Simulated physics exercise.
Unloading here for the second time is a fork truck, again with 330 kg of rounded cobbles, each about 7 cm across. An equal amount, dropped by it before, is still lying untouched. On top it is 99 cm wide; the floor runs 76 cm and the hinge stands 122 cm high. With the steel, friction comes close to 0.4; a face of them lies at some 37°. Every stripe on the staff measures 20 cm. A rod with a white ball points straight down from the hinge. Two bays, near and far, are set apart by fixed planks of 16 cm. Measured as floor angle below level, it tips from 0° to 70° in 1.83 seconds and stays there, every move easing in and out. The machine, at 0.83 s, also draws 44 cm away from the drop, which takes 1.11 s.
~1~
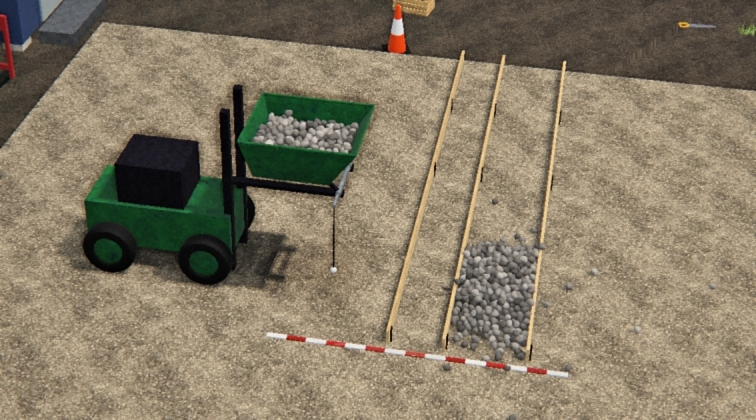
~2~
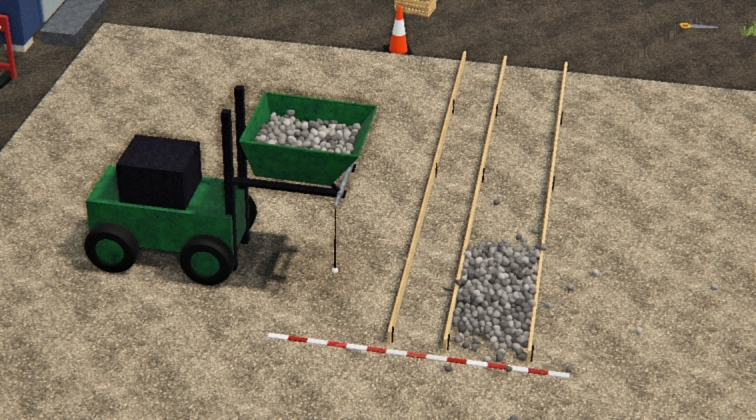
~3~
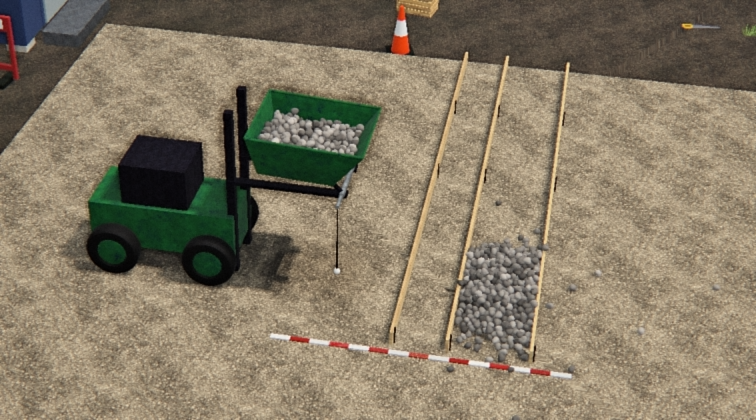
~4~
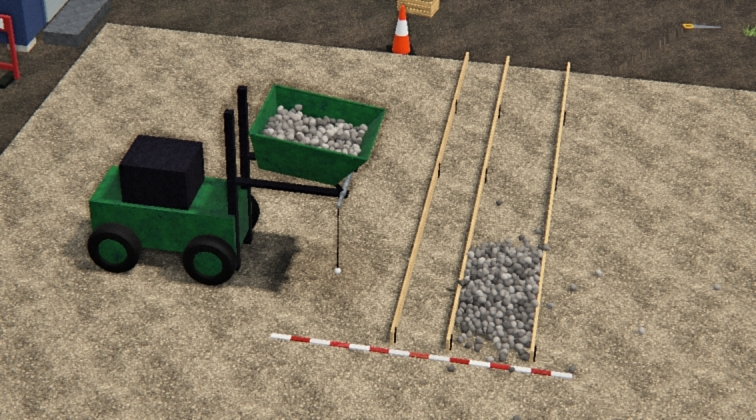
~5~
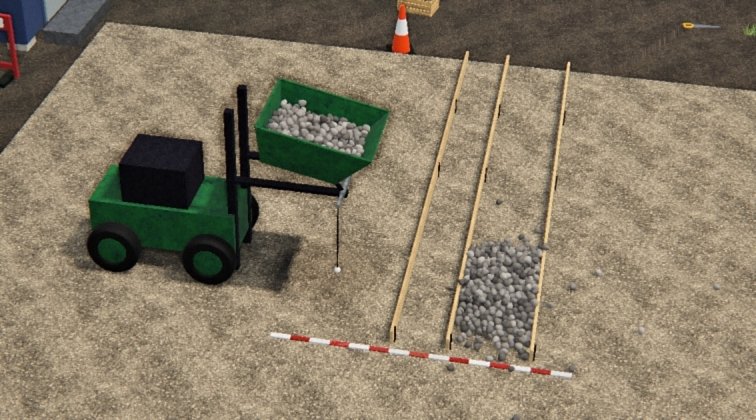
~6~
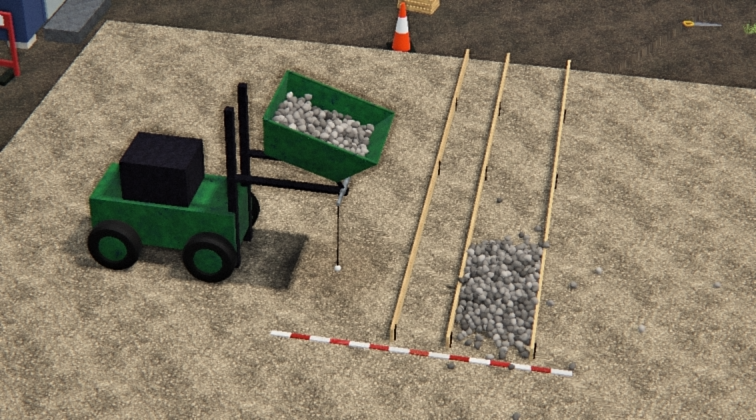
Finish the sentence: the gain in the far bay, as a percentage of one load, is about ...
... 0 per cent.
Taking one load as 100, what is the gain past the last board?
0 in a hundred.
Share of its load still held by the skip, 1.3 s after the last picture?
Roughly 70 parts in a hundred of the load.
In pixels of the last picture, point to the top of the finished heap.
I'd put the top near (394, 241).
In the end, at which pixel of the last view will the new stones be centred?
Their middle is at about (392, 272).
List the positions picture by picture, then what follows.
In the first picture, lip at (356, 156), floor tilted 0°, highest stones at (309, 128). The earlier load is highest near (491, 275), 24 cm above ground level, 98 % in the far bay, 1 % past the last board.
In the second picture, the skip is at 1°, its lip at (358, 157); the top of the load is at (304, 126).
In the third picture, lip at (363, 158), floor tilted 3°, highest stones at (290, 123).
In the fourth picture, the skip is at 7°, its lip at (367, 160); the top of the load is at (288, 119).
In the fifth picture, the skip is at 12°, its lip at (372, 162); the top of the load is at (288, 114).
In the sixth picture, the skip is at 18°, its lip at (377, 164); the top of the load is at (293, 107).
Then, 0.8 s after the last picture the floor is at 59°; in per cent of one load, 99 in the skip, 1 short of the bays, 98 in the far bay, 1 past the last board; the foremost stones are at (592, 297).
Then, 1.3 s after the last picture the floor is at 70°; in per cent of one load, 68 in the skip, 26 short of the bays, 5 in the near bay, 98 in the far bay, 1 past the last board; the foremost stones are at (592, 297).
Then, 1.8 s after the last picture the floor is at 70°; in per cent of one load, 48 in the skip, 40 short of the bays, 11 in the near bay, 98 in the far bay, 1 past the last board; the foremost stones are at (592, 297).
Then, 4.2 s after the last picture the floor is at 70°; in per cent of one load, 0 in the skip, 77 short of the bays, 23 in the near bay, 98 in the far bay, 1 past the last board; the foremost stones are at (592, 297). Net gain in the far bay, 0.
